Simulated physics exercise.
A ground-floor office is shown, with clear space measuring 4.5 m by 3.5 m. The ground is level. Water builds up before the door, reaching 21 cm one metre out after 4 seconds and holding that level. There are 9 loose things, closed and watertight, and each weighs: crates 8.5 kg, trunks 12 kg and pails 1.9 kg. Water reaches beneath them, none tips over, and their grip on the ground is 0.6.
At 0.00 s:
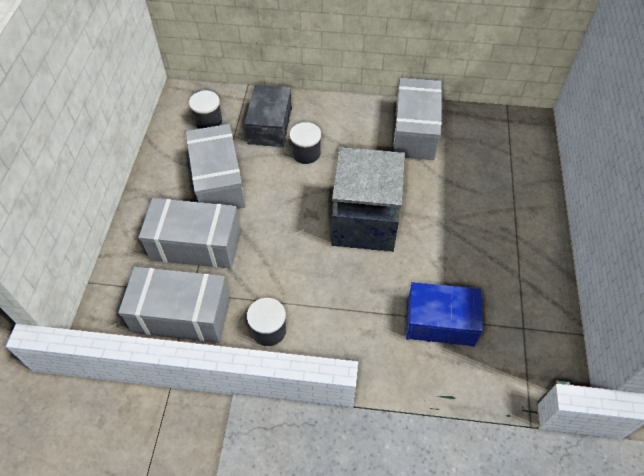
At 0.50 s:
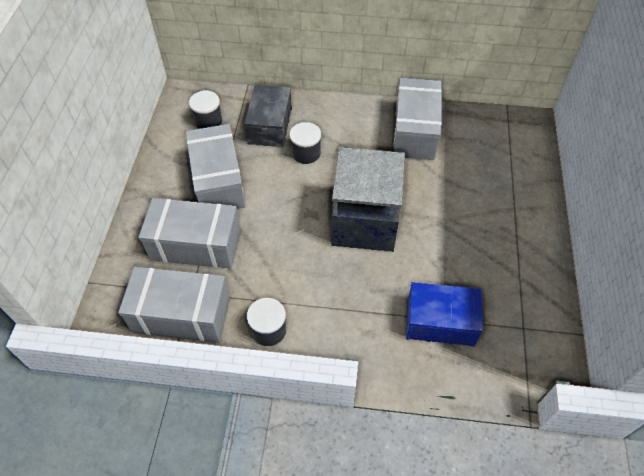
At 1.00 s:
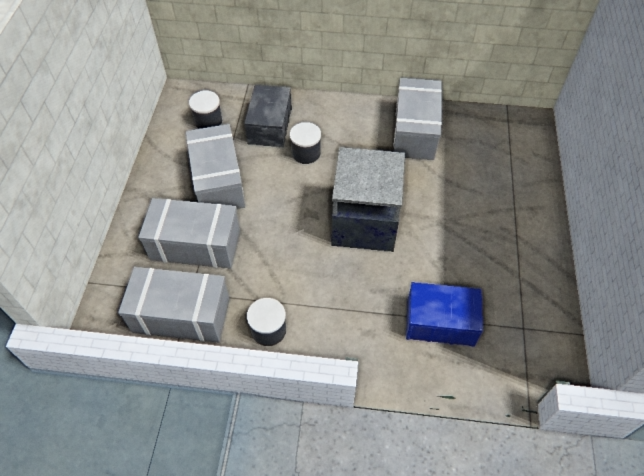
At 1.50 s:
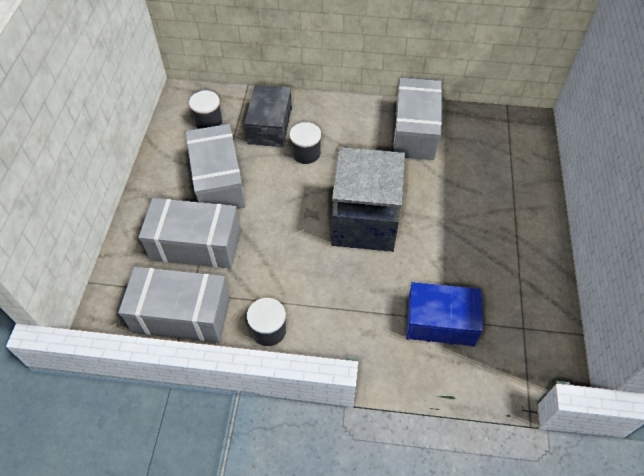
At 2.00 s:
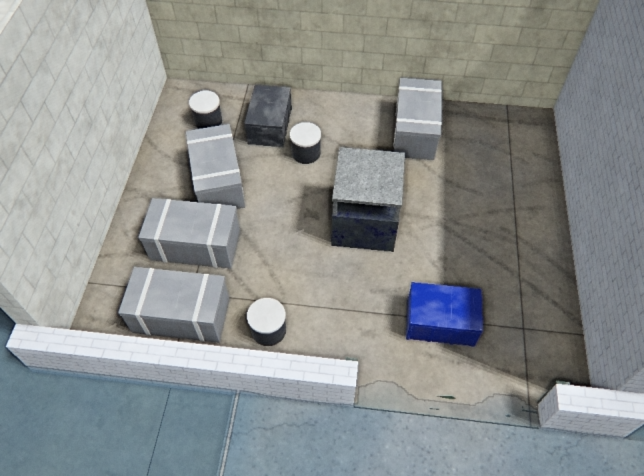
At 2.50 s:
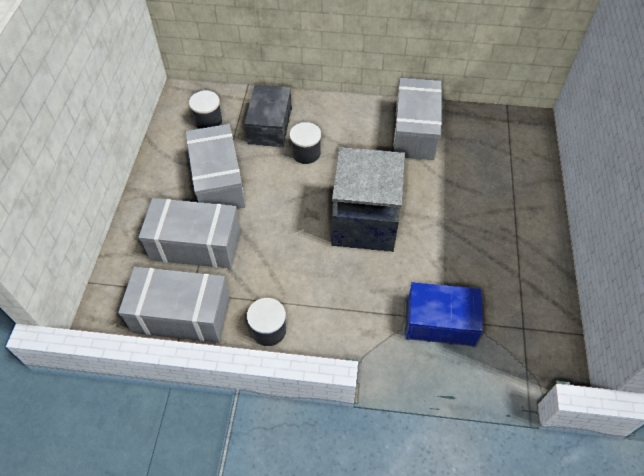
The footage shows a walled room holding grey trunks, dark-sided pails, dark blocks and a blue crate, all staying still, while bluish water spreads across the ground outside the low front wall, then edges in through the doorway gap.
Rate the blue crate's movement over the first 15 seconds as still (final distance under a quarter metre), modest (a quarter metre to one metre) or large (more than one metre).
The rating is large.
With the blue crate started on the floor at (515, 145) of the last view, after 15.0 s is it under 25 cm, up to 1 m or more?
It travels far.
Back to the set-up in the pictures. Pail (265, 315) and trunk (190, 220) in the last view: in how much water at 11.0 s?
Some 4 cm at the first, some 12 cm at the second.
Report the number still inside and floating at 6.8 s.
The number is 3.
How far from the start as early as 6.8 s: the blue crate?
250 cm, give or take.
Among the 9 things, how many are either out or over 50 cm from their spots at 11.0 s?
At that time I count 7.
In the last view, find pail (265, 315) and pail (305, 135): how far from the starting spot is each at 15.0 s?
Respectively 120 and 150 centimetres.
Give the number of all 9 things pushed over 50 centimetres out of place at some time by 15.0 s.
9 of them.
After 3.5 s the blue crate is near (443, 258), 0.5 m from its start, aground; 0 afloat.
After 6.8 s the blue crate is near (482, 98), 2.4 m from its start, afloat; 3 afloat.
After 11.0 s the blue crate is near (227, 137), 2.7 m from its start, afloat; 9 afloat.
After 15.0 s the blue crate is near (335, 130), 2.1 m from its start, afloat; 9 afloat.
